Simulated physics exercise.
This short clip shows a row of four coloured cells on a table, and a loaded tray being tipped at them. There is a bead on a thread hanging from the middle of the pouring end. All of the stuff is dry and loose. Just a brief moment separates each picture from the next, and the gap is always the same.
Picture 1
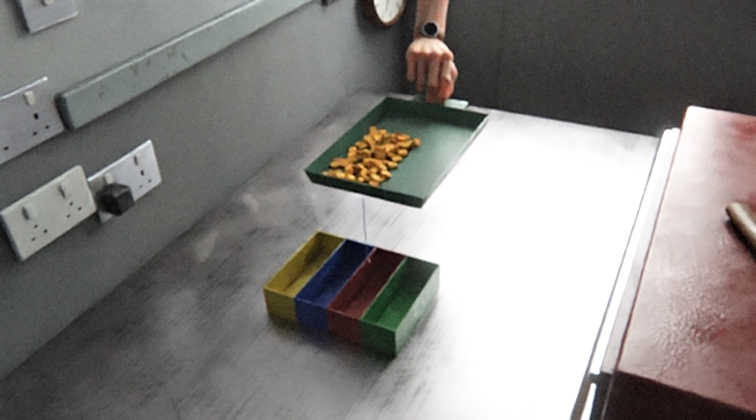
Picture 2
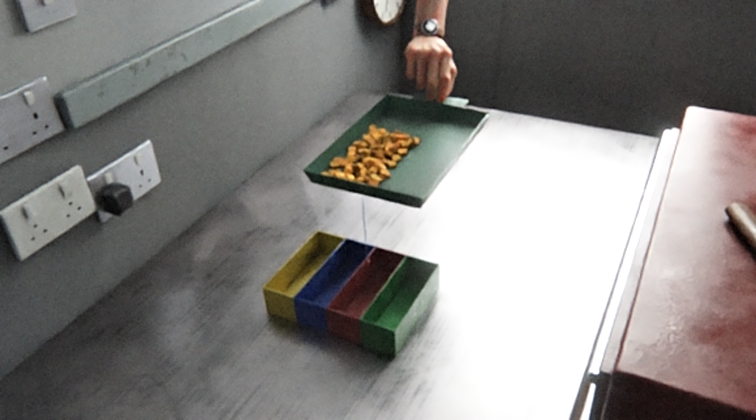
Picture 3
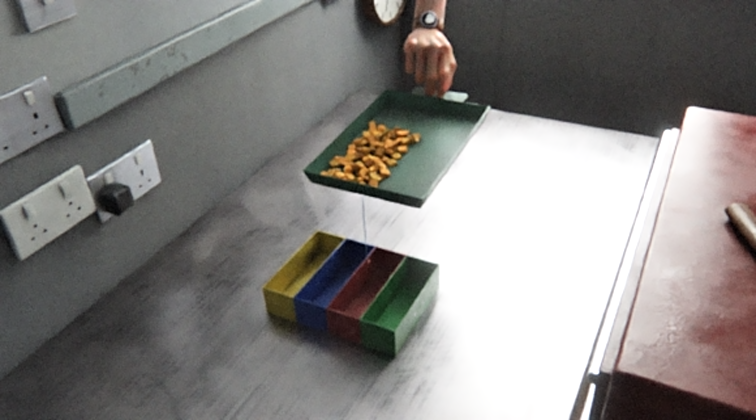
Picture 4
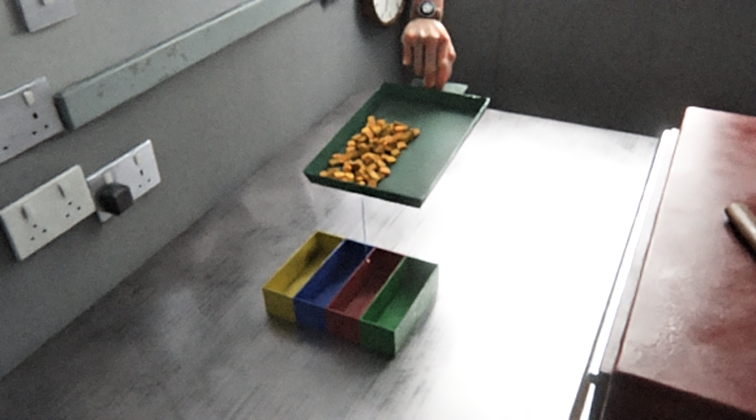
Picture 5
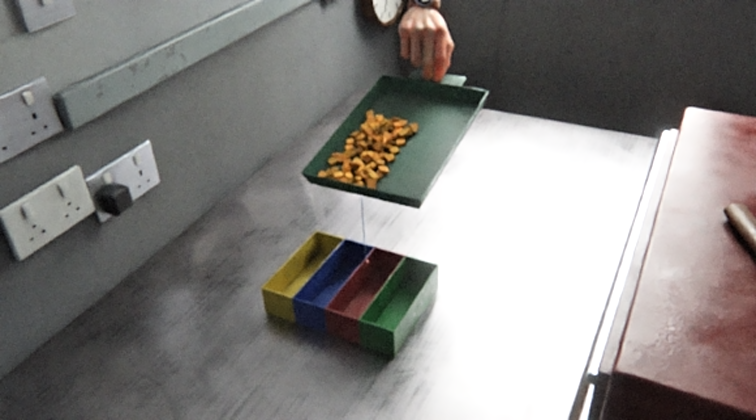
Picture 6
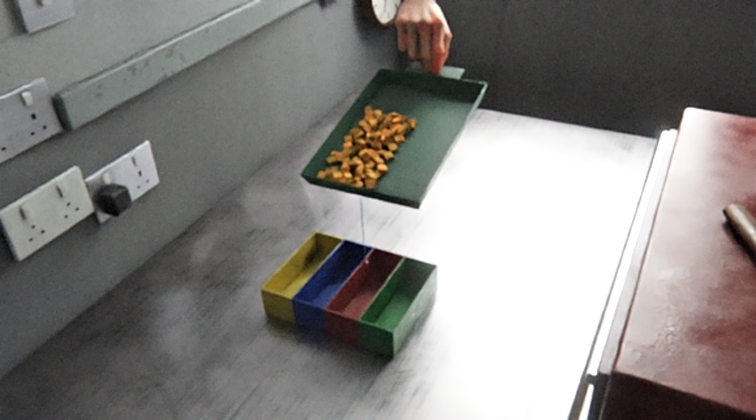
In the video, a hand holds a green tray of small brown pieces above a row of yellow, blue, red and green cells, then gradually raises its far end, tilting it slightly while the pieces stay bunched near the low end.
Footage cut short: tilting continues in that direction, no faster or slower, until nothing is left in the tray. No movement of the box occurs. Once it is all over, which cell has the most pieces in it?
The blue cell.
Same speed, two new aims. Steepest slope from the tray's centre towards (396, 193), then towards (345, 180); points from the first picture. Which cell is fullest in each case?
In order, it comes out as green and yellow.
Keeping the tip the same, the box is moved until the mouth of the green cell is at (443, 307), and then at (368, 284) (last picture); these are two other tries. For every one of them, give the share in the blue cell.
Trial 1: 20 percent; trial 2: 20 percent.
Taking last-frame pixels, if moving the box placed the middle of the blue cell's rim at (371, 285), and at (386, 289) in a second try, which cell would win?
So it would be that yellow cell first and the cell in yellow after that.
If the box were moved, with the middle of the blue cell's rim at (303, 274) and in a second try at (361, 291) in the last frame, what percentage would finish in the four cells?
Estimates in order: 90 percent, 80 percent.
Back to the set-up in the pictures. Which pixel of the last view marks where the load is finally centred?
Around (328, 311), give or take.
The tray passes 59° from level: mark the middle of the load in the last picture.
The load is centred around (347, 167).
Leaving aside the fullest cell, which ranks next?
Red.
Shortly afterwards, tray tipped steeply; the whole lot on the tray.
Next, tray tipped right over; near two thirds on the tray; a little in the blue cell; a little in the red cell; a little in the yellow cell; only a few in the green cell; a little falling or outside the box.
Some moments later, tray tipped past a quarter turn; near half in the blue cell; near a quarter in the red cell; near a quarter in the yellow cell; a little in the green cell.
In the end, tray tipped past a quarter turn; near half in the blue cell; near a quarter in the red cell; near a quarter in the yellow cell; a little in the green cell.
